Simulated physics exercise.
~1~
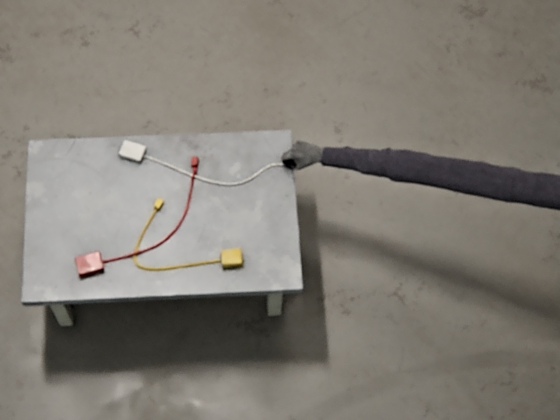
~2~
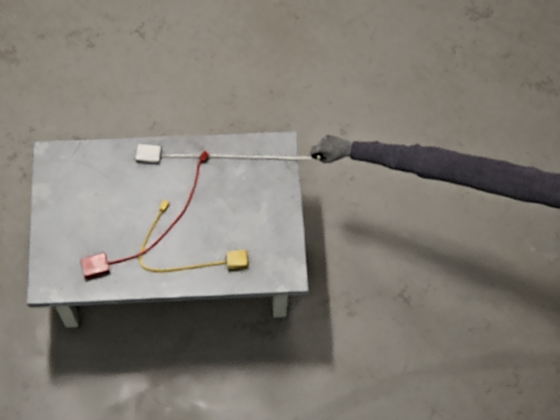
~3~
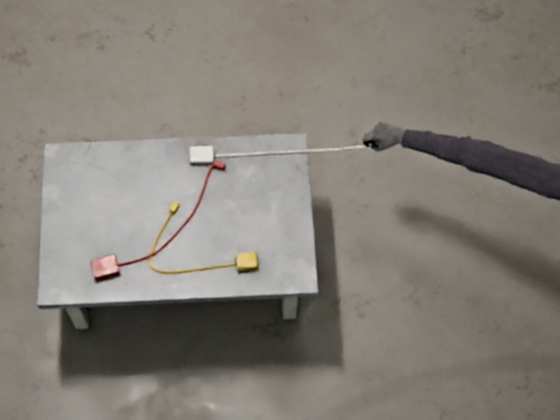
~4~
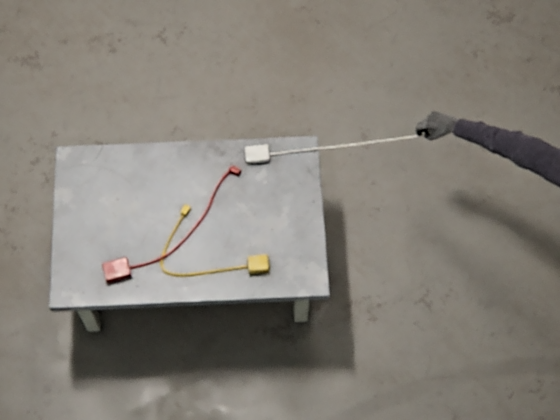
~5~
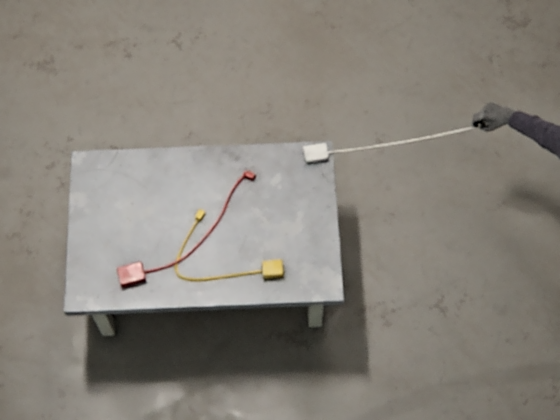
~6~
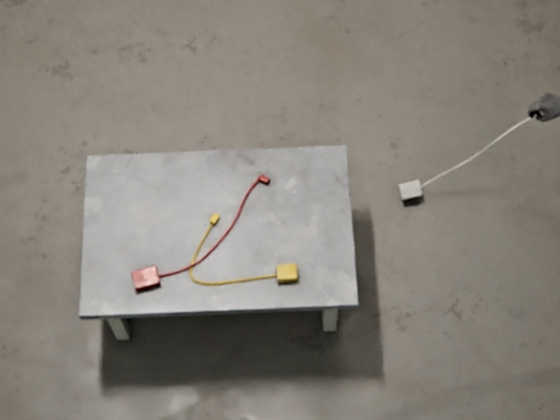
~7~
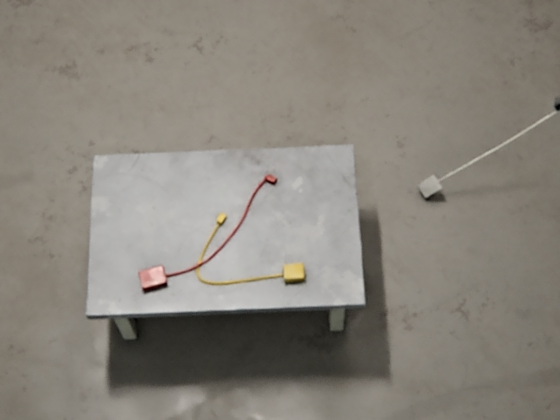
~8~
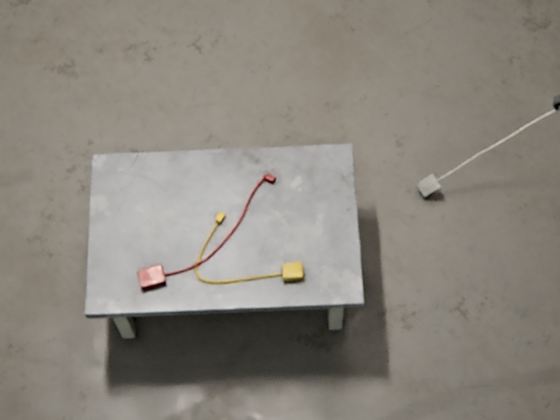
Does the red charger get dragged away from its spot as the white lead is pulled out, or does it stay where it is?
The red charger stays where it is on the near left of the bench while the white lead and its charger are pulled away.
